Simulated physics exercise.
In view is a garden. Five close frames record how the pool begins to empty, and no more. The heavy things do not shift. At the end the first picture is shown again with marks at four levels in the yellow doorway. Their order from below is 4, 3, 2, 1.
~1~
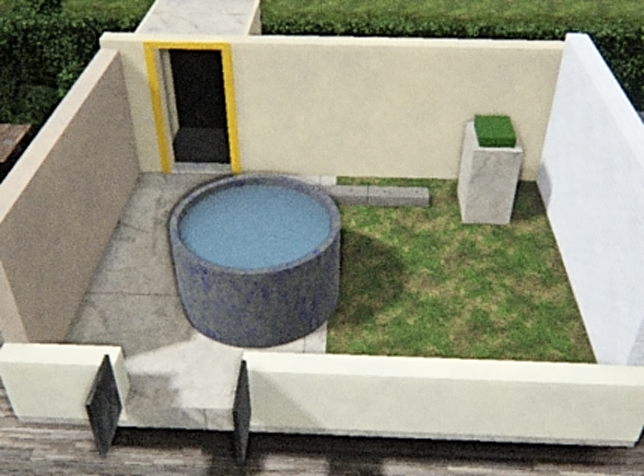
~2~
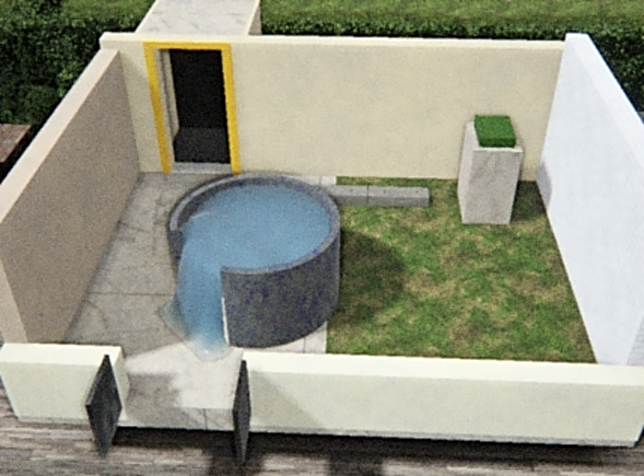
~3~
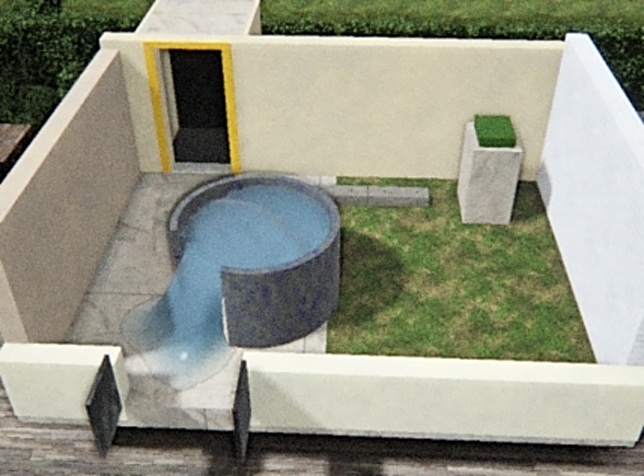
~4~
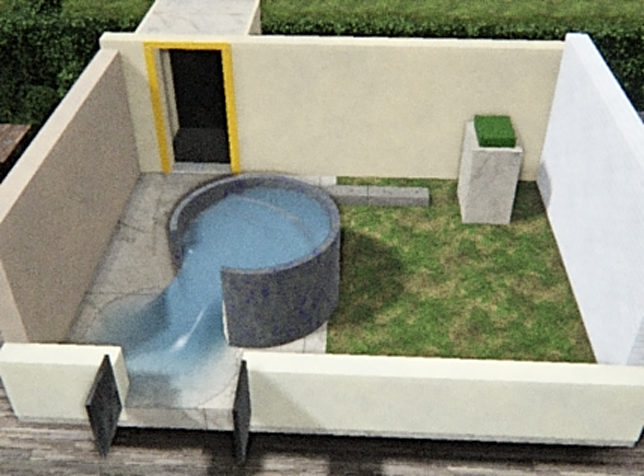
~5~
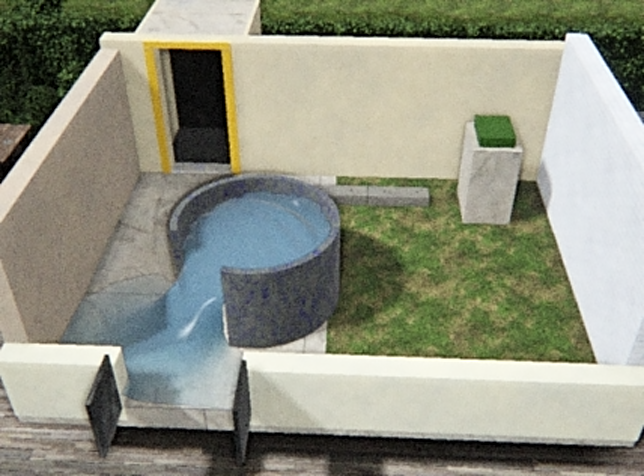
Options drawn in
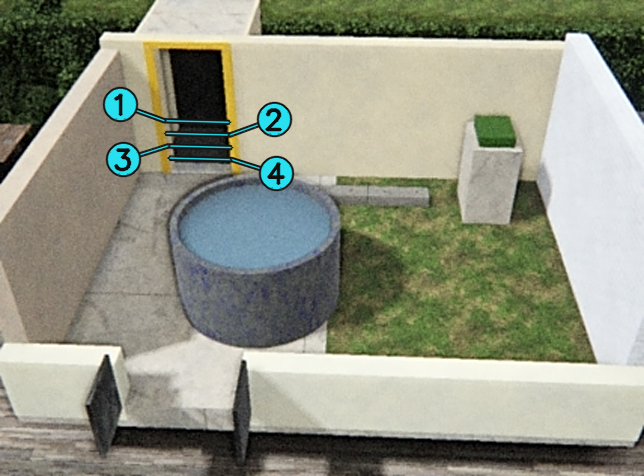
A walled garden had a round pool full of still water, then its front left side opened and water poured out, spreading across the paving toward the left wall and the open gate.
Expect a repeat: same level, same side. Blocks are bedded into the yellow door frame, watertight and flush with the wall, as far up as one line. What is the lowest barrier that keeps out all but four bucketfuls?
I would pick line 4.
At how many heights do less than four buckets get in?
All of the four.
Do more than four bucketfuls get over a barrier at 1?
No, not at all.
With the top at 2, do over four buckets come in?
No, that is safe.
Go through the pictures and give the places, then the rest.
The first frame shows water in the pool at rest, its middle at (256, 226); foot of the yellow doorway at (202, 173); open gate at (182, 346).
The second frame shows front seen at (169, 305), 1 % of the ground wet.
The third frame shows front seen at (144, 312), 4 % of the ground wet.
The fourth frame shows front seen at (106, 317), 9 % of the ground wet.
The fifth frame shows front seen at (90, 305), 13 % of the ground wet.
On the marked copy, 1 at (196, 121); 2 at (198, 134); 3 at (199, 146); 4 at (200, 158); from the bottom up 4, 3, 2, 1.
With 1, nothing gets over.
With 2, nothing gets over.
With 3, nothing gets over.
With 4, a splash gets over, under a bucket.
